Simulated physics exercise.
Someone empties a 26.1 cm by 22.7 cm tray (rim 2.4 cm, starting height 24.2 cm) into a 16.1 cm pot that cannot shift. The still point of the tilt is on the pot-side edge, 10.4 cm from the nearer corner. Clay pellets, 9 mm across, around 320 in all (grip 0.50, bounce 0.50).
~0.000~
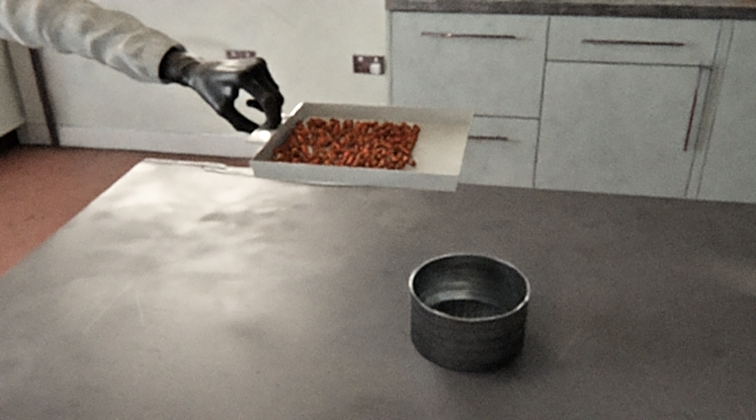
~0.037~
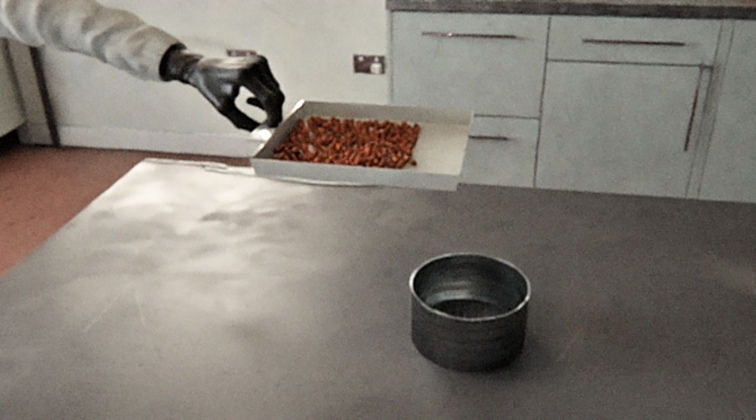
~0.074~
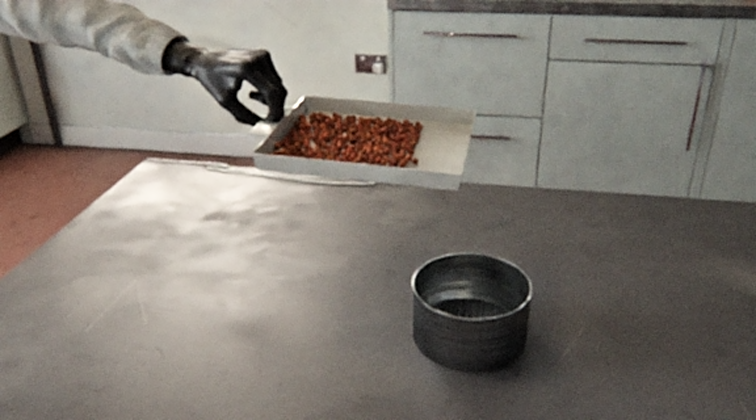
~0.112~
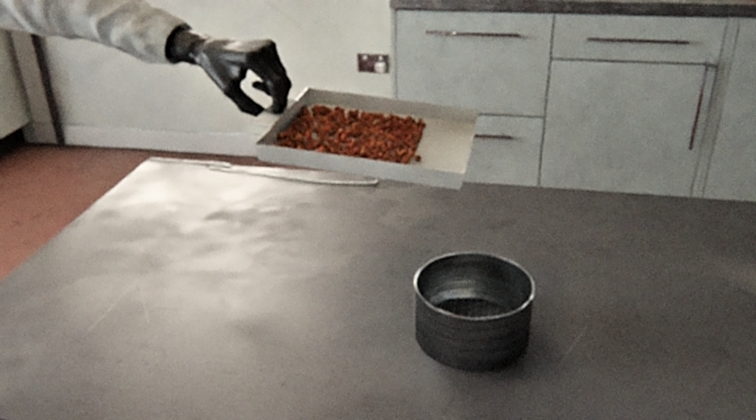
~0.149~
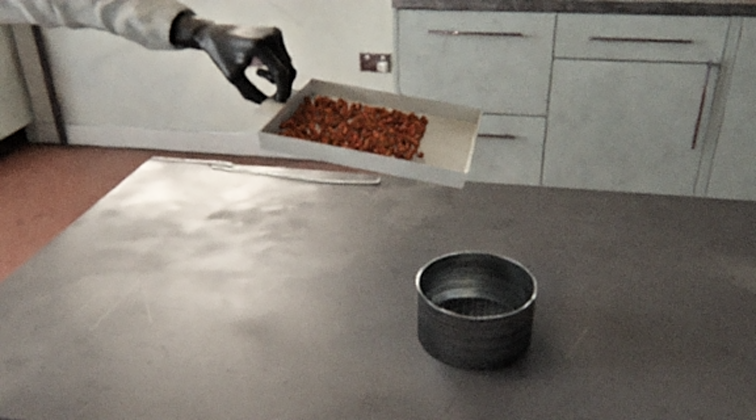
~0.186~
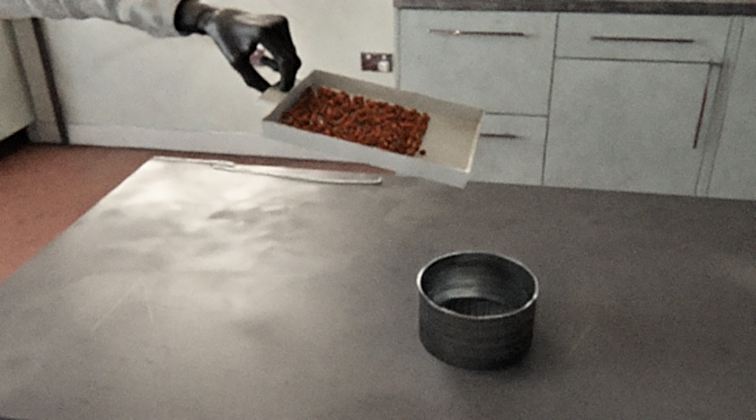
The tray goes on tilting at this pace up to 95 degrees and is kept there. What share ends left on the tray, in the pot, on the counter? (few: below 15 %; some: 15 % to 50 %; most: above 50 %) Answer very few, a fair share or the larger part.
Tray very few, pot a fair share, counter the larger part.
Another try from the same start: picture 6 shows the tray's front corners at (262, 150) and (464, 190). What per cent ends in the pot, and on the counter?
Pot 85, counter 15.
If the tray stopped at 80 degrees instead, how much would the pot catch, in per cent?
It would be near 5 per cent.
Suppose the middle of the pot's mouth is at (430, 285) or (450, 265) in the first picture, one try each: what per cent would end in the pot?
Some 0 and 20 per cent.
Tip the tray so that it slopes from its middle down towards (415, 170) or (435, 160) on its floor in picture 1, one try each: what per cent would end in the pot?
Some 85 and 80 per cent.
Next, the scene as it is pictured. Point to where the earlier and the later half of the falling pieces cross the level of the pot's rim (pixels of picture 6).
At about (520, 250), then at (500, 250).
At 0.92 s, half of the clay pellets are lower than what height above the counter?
About 26 cm.
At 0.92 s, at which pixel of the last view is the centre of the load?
Near (476, 142).
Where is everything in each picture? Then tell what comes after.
In the first frame, tray tilt 0 degrees, front corners at (254, 160) and (456, 174); middle of the pieces at (349, 145); pot at (469, 284).
In the second frame, tray tilt 1 degrees, front corners at (254, 158) and (456, 173); middle of the pieces at (350, 144).
In the third frame, tray tilt 2 degrees, front corners at (256, 153) and (458, 173); middle of the pieces at (352, 140).
In the fourth frame, tray tilt 5 degrees, front corners at (259, 143) and (462, 172), lowest corner right back; middle of the pieces at (354, 135).
In the fifth frame, tray tilt 8 degrees, front corners at (262, 131) and (465, 171), lowest corner right back; middle of the pieces at (357, 128).
In the sixth frame, tray tilt 11 degrees, front corners at (265, 120) and (468, 171), lowest corner right back; middle of the pieces at (360, 122); pot at (478, 282). The tray's pace is about 90 degrees a second.
After 0.63 s, tilt 52 degrees; the tray holds 100 %, the pot 0 %.
Then, at 0.92 s, tilt 78 degrees; the tray holds 80 %, the pot 0 %.
After 1.31 s, tilt 95 degrees; the tray holds 40 %, the pot 5 %.
In the end, at 2.5 s, tray 0 %, pot 30 %, counter 70 %.
